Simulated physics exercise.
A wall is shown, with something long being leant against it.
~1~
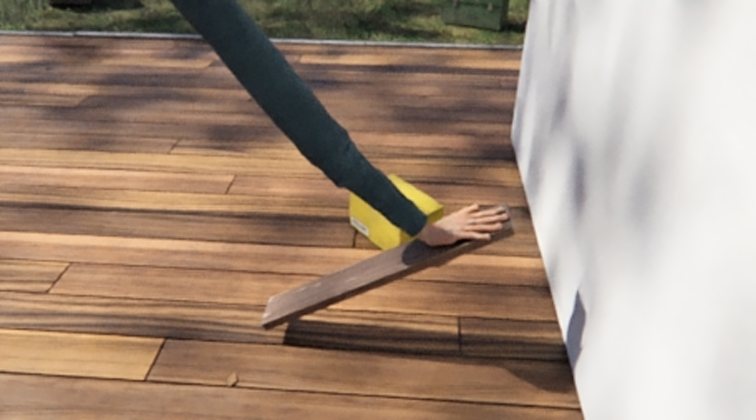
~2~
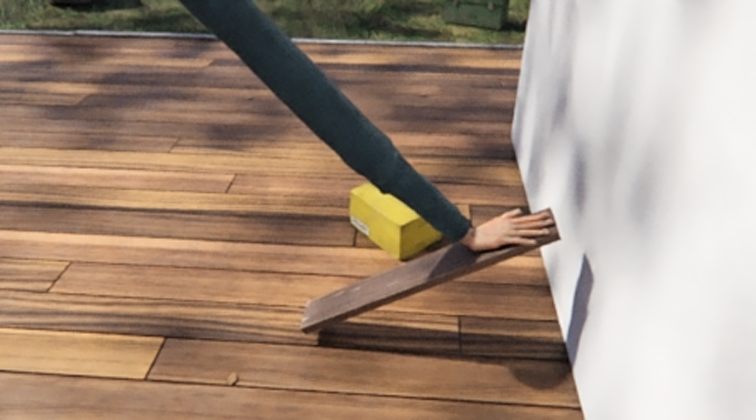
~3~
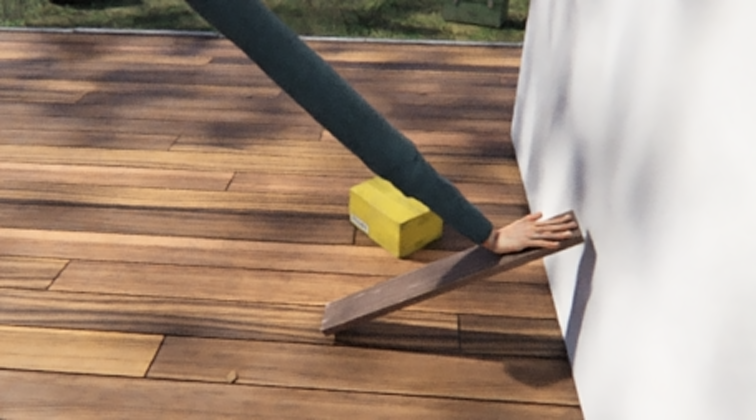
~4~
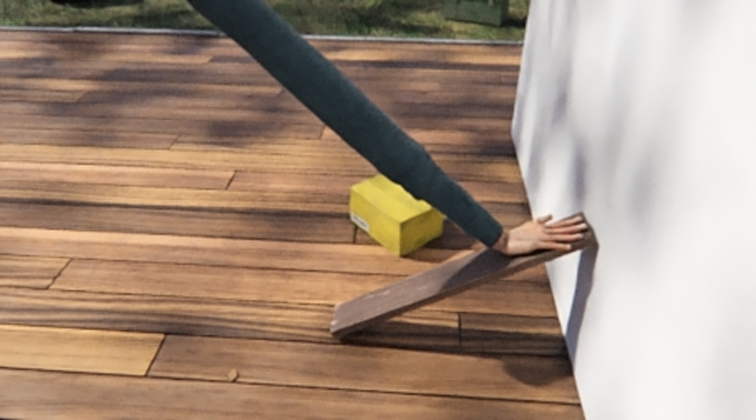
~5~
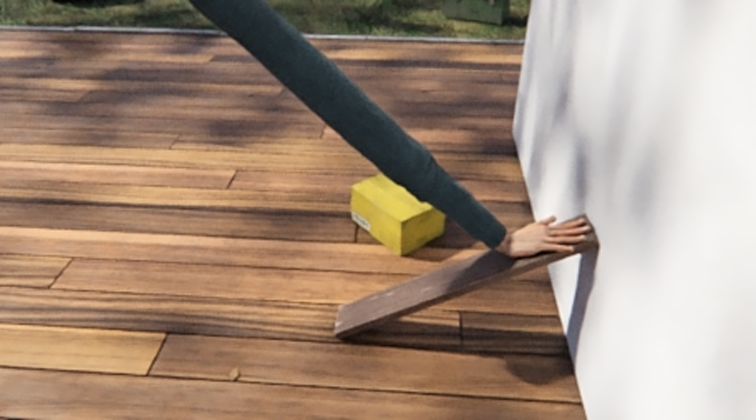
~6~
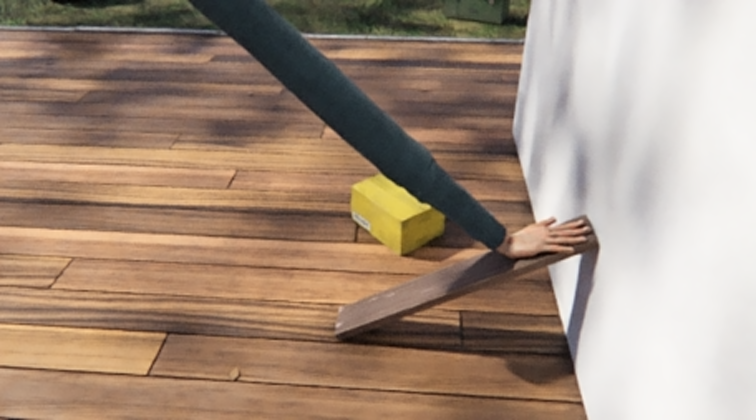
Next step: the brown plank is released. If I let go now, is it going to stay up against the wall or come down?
It'll come down.
Then, 0.30 s on from there, brown plank sunk by 7° near (448, 292).
Then, 0.40 s on from there, brown plank sunk by 20° near (438, 311).
Then, 0.50 s on from there, brown plank sunk by 31° near (434, 325).
Then, 0.70 s on from there, brown plank sunk by 30° near (434, 329).
In the end, moved from the start, brown plank; yellow box unmoved. At the end, from the last picture's camera, brown plank near (434, 329). The plank slides down.
